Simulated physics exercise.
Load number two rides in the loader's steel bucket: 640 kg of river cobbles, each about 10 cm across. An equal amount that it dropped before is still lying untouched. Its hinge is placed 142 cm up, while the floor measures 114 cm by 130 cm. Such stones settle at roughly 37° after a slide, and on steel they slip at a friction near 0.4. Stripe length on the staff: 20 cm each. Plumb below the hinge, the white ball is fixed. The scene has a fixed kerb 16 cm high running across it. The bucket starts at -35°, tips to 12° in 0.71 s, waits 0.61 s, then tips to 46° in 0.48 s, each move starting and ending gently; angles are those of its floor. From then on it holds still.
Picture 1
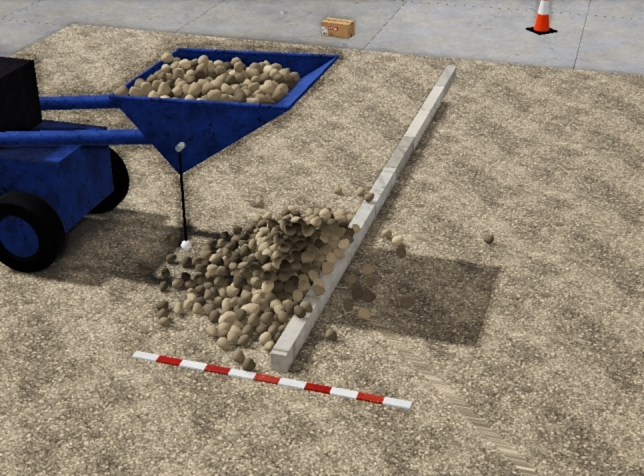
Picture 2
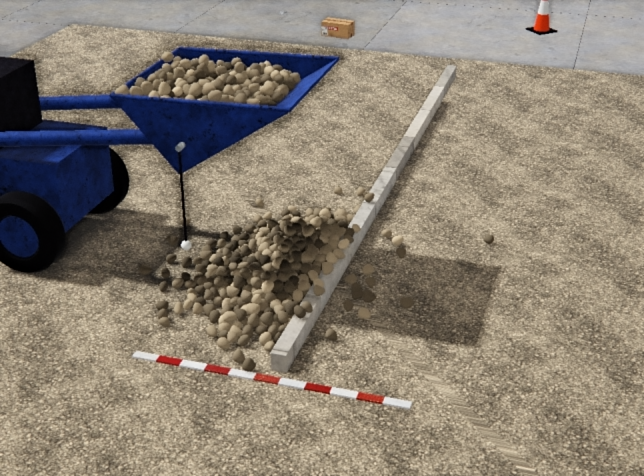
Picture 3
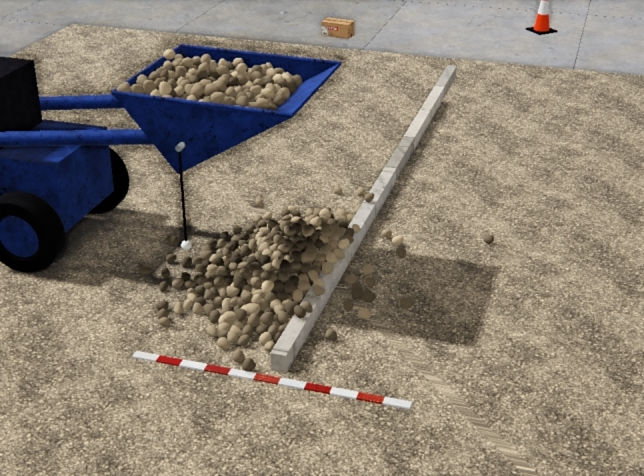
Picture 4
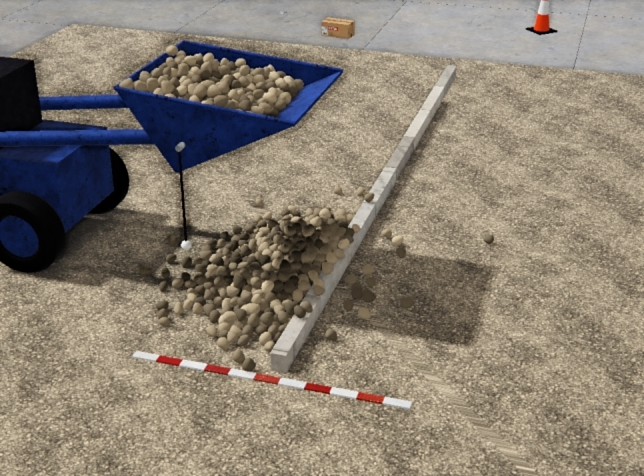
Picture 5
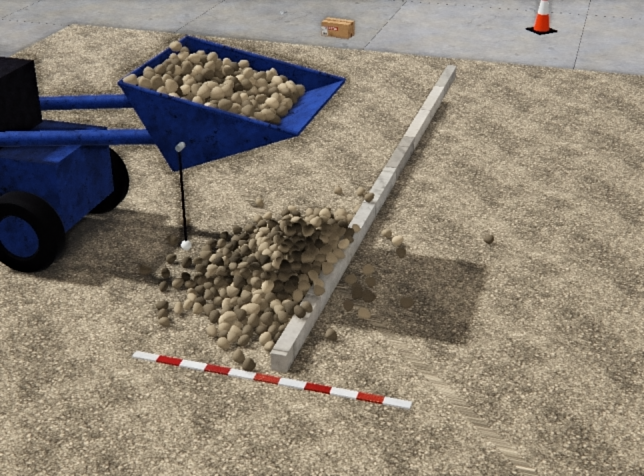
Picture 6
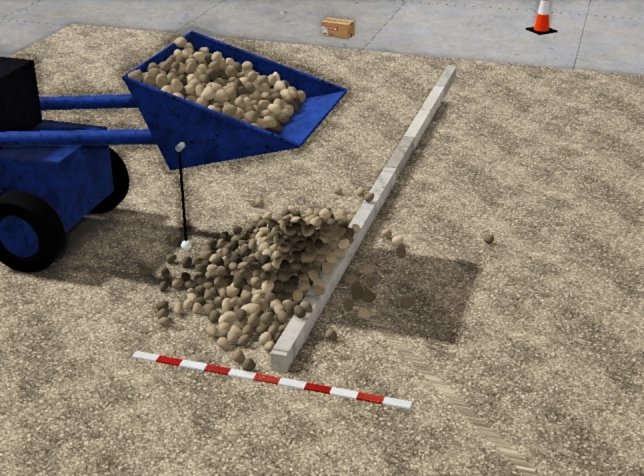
A blue bucket full of tan and grey stones, held by the arms of a blue wheeled machine at left, tilts gently on its hinge, its right-hand lip rising as the stones inside shift slightly. Below, a stone heap rests against a long pale kerb on gravelly ground, behind a red-and-white staff. Seen from above, the camera, heap, machine, distant box and orange cone all stay still.
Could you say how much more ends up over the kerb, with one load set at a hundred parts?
I'd put it at 62 parts in every hundred.
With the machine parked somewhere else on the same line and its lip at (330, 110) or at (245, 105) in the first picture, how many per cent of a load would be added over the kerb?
About 95 per cent from the first spot and 15 per cent from the second.
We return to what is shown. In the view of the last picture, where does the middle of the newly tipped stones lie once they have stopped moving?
Around (352, 267).
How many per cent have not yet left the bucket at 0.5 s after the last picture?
100 %.
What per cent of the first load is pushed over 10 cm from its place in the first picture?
Estimate: 5 %, roughly.
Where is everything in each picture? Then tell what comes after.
In the first frame, the bucket is at -35°, its lip at (289, 108); the top of the load is at (202, 67). The earlier load is highest near (291, 236), 32 cm above ground level, 97 % on this side of the kerb, 3 % over the kerb.
In the second frame, the bucket is at -34°, its lip at (290, 110); the top of the load is at (203, 67).
In the third frame, the bucket is at -31°, its lip at (292, 116); the top of the load is at (194, 65).
The fourth frame shows lip at (295, 124), floor tilted -27°, highest stones at (186, 61).
The fifth frame shows lip at (298, 134), floor tilted -22°, highest stones at (184, 57).
The sixth frame shows lip at (300, 146), floor tilted -17°, highest stones at (188, 54).
Then, 0.2 s after the last picture the floor is at 5°; in per cent of one load, 100 in the bucket, 97 on this side of the kerb, 3 over the kerb; the foremost stones are at (396, 276).
Then, 0.5 s after the last picture the floor is at 12°; in per cent of one load, 100 in the bucket, 97 on this side of the kerb, 3 over the kerb; the foremost stones are at (396, 276).
Then, 2.0 s after the last picture the floor is at 46°; in per cent of one load, 9 in the bucket, 148 on this side of the kerb, 43 over the kerb; the foremost stones are at (476, 300).
Then, 4.8 s after the last picture the floor is at 46°; in per cent of one load, 0 in the bucket, 135 on this side of the kerb, 65 over the kerb; the foremost stones are at (505, 348). Net gain over the kerb, 62.
